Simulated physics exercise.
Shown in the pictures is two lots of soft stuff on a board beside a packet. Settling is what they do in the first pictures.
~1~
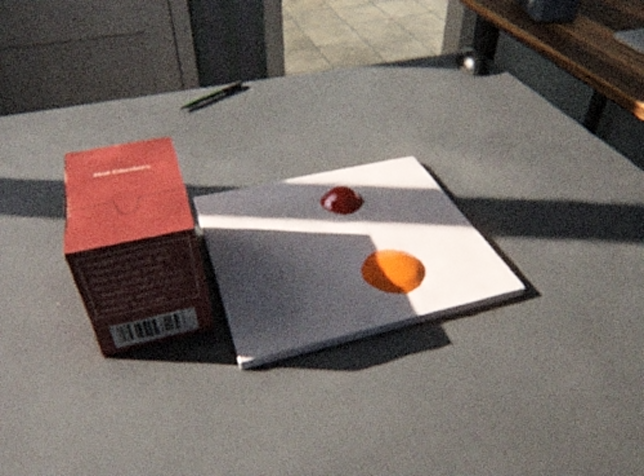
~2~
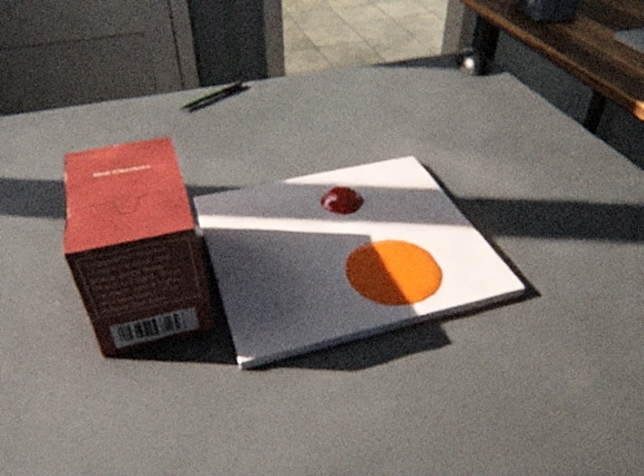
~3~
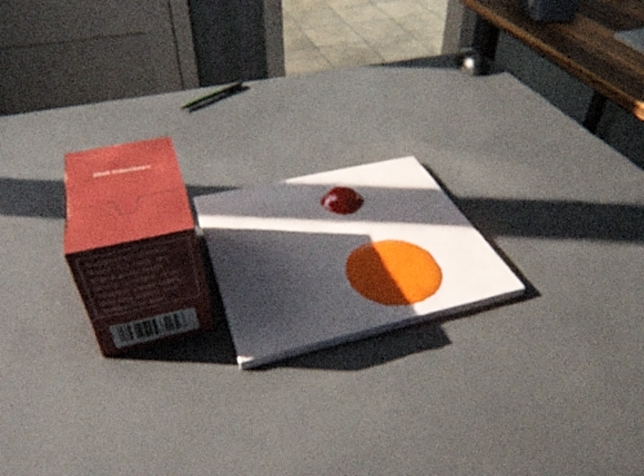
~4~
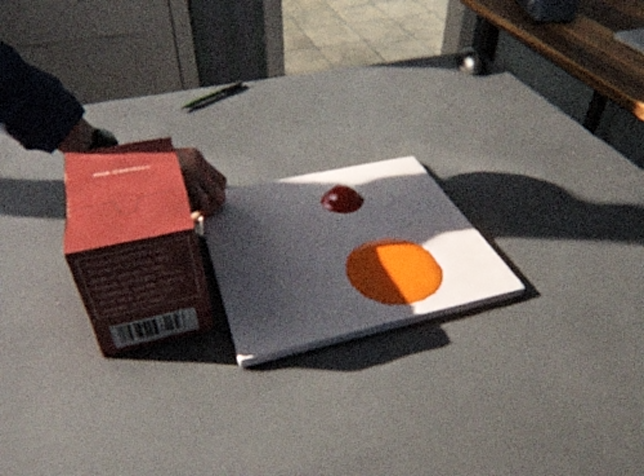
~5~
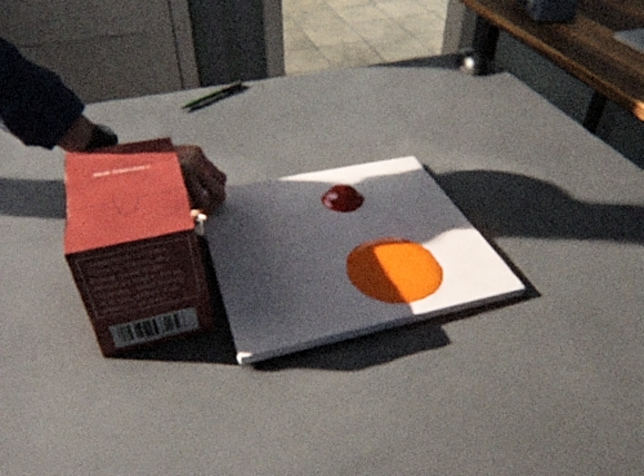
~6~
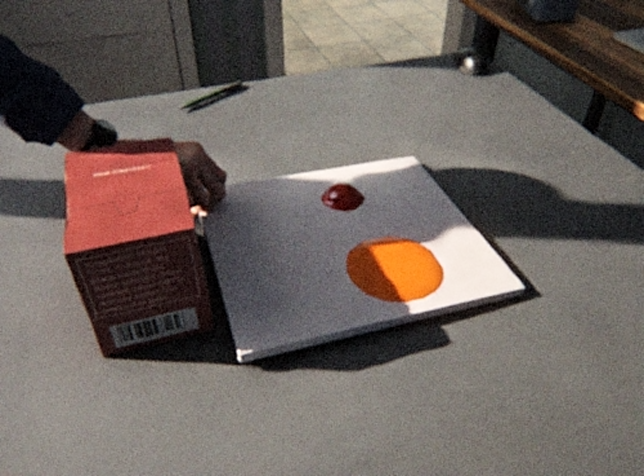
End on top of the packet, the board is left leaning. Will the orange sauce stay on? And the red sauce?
Put simply, the orange sauce makes it off, and the red sauce is held back.
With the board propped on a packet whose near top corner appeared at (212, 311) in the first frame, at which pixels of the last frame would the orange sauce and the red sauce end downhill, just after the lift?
The first one ends near (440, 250) and the second near (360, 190).
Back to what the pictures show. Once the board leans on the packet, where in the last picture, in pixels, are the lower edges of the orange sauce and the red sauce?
You'd find them at (495, 245) and (378, 160), in that order.
A moment on, slope about 29°; the orange sauce has crept down a long way; the red sauce has not moved.
Further on, the orange sauce is dripping off the low end; the red sauce has not moved.
When it is over, slope about 29°; the orange sauce is dripping off the low end; the red sauce has not moved.
